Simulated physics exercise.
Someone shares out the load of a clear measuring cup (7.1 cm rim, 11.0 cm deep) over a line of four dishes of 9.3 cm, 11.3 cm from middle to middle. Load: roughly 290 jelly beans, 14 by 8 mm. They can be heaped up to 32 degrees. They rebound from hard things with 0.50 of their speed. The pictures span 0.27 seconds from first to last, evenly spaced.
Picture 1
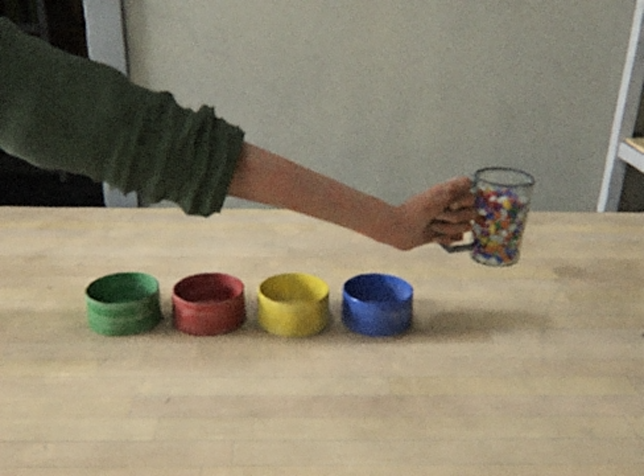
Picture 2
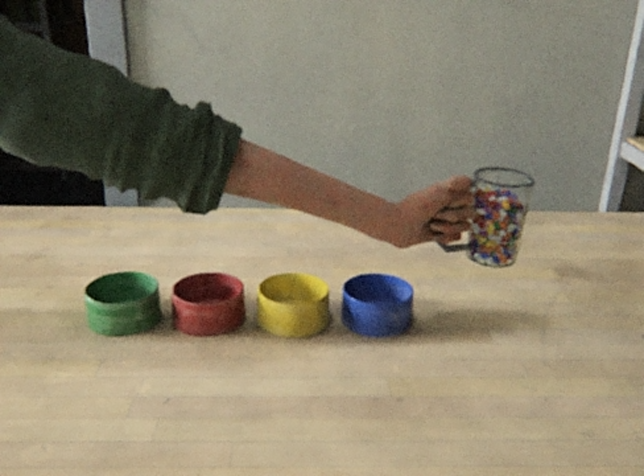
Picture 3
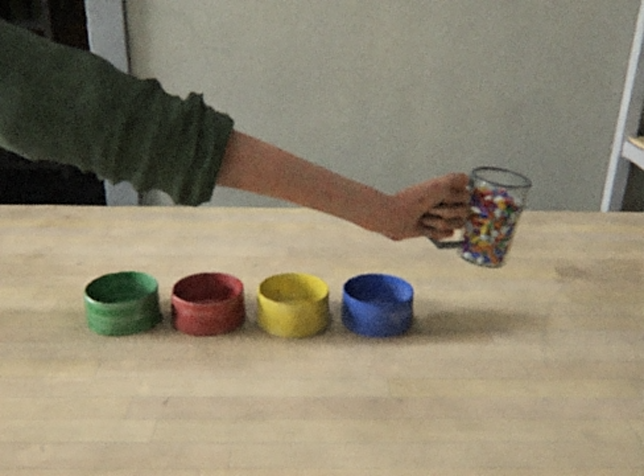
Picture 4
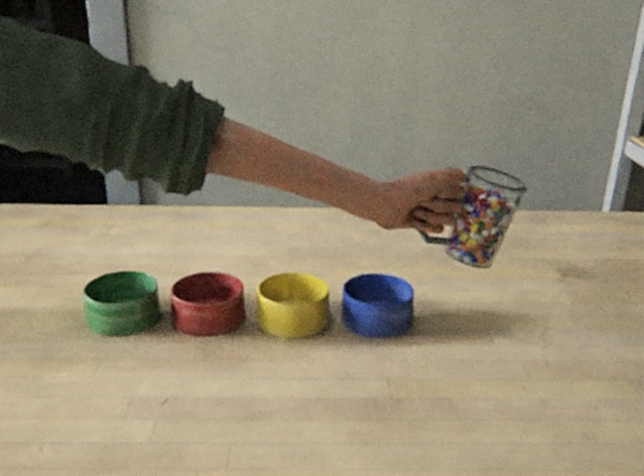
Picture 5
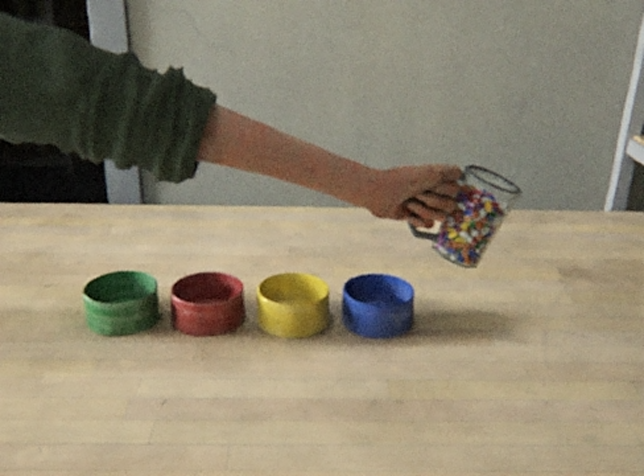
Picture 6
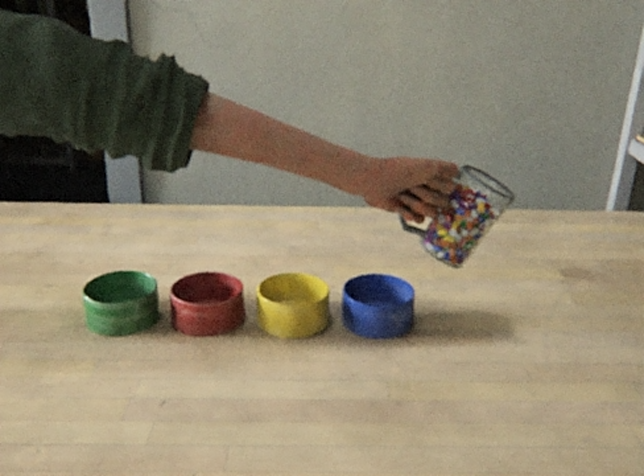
On a pale wooden tabletop, four dishes in green, red, yellow and blue sit in a row while a hand in a dark green sleeve holds a clear cup of colourful pieces upright at the right. The arm shifts slightly left as the hand gradually tilts the cup rightward, the pieces staying inside.
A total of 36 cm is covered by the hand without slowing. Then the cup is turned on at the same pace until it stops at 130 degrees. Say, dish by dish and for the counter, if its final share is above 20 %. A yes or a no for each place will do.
Red - no; blue - yes; green - no; yellow - no; counter - yes.
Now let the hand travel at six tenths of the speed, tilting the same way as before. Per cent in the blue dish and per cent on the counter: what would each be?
Blue 20, counter 80.
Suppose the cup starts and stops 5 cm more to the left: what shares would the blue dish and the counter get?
Then the blue dish would get 10 and the counter 20.
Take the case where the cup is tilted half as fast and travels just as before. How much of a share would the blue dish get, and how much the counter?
Result - blue dish: 0; counter: 30.
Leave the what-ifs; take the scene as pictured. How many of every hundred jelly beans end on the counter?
Roughly 30 in a hundred.
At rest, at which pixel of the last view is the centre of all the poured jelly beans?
Est. centre at rest: (360, 311) px.
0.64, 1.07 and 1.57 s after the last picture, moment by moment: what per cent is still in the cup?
In turn: 90 %, 0 %, 0 %.
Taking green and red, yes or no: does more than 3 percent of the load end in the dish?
Well, green gets a cross and red gets a cross.
Then, 0.64 s after the last picture, tilt 110 degrees; cup holds 90 %, blue 5 %.
Then, 1.07 s after the last picture, tilt 130 degrees; cup holds 0 %, blue 55 %, yellow 10 %.
Then, 1.57 s after the last picture, tilt 130 degrees; cup holds 0 %, blue 55 %, yellow 10 %.
In the end, red 0 %, blue 55 %, green 0 %, yellow 10 %, counter 30 %.
